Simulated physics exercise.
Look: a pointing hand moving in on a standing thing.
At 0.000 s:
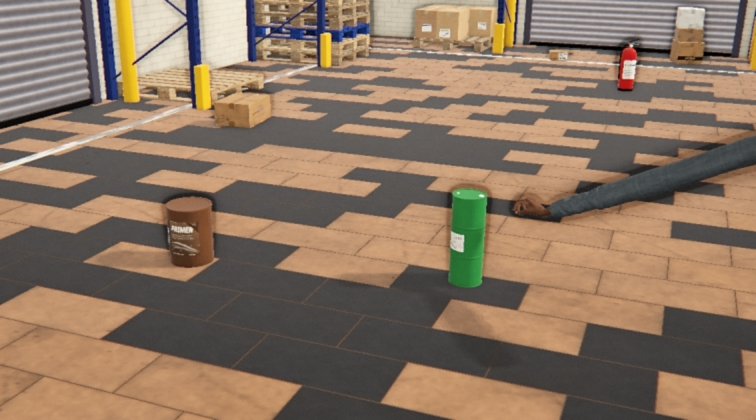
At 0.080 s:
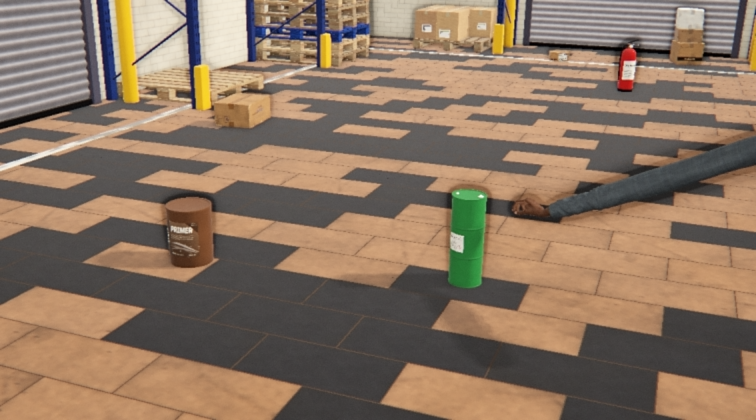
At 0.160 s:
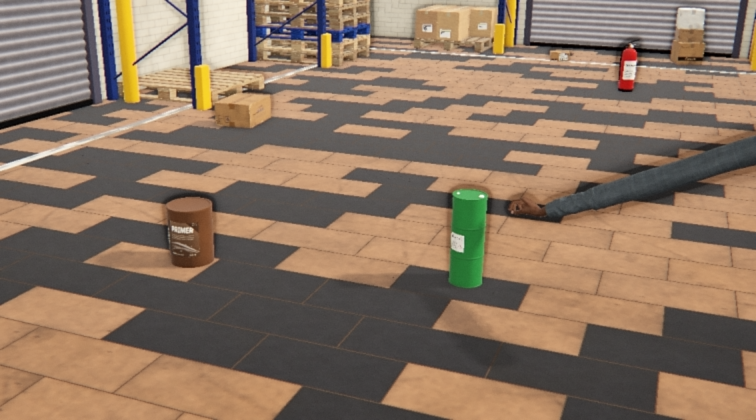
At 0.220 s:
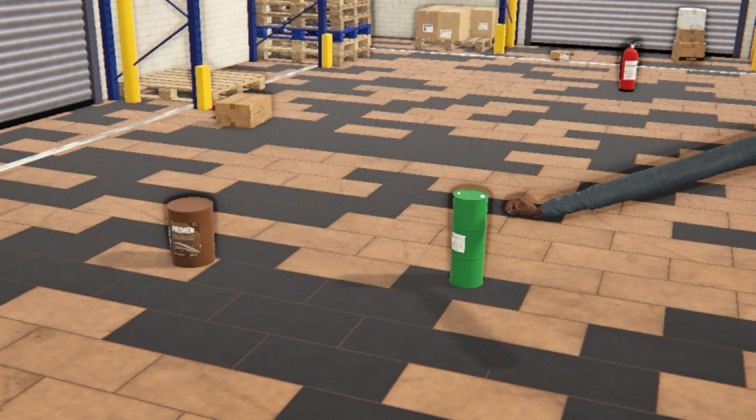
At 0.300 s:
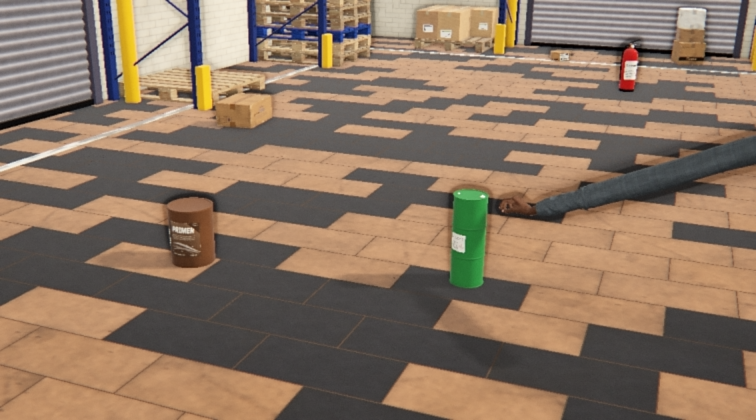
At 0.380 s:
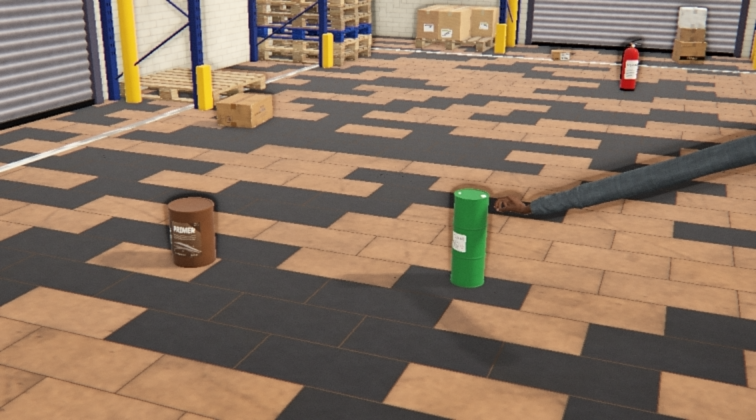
Hand on an outstretched dark-sleeved arm inching left toward a standing green canister, a brown barrel standing still on the warehouse floor.
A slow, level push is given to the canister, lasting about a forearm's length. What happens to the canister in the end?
It is going to give way and fall.
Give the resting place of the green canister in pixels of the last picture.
Around (406, 255).
Around 0.78 s, green canister rocked 16° from its first pose near (457, 234).
Around 1.18 s, green canister rocked 46° from its first pose near (432, 235).
Around 1.38 s, green canister on its side near (406, 256).
Finally (2.1 s), down or leaning hard on the floor, green canister. Final places as the last picture's camera would see them, green canister near (406, 255).
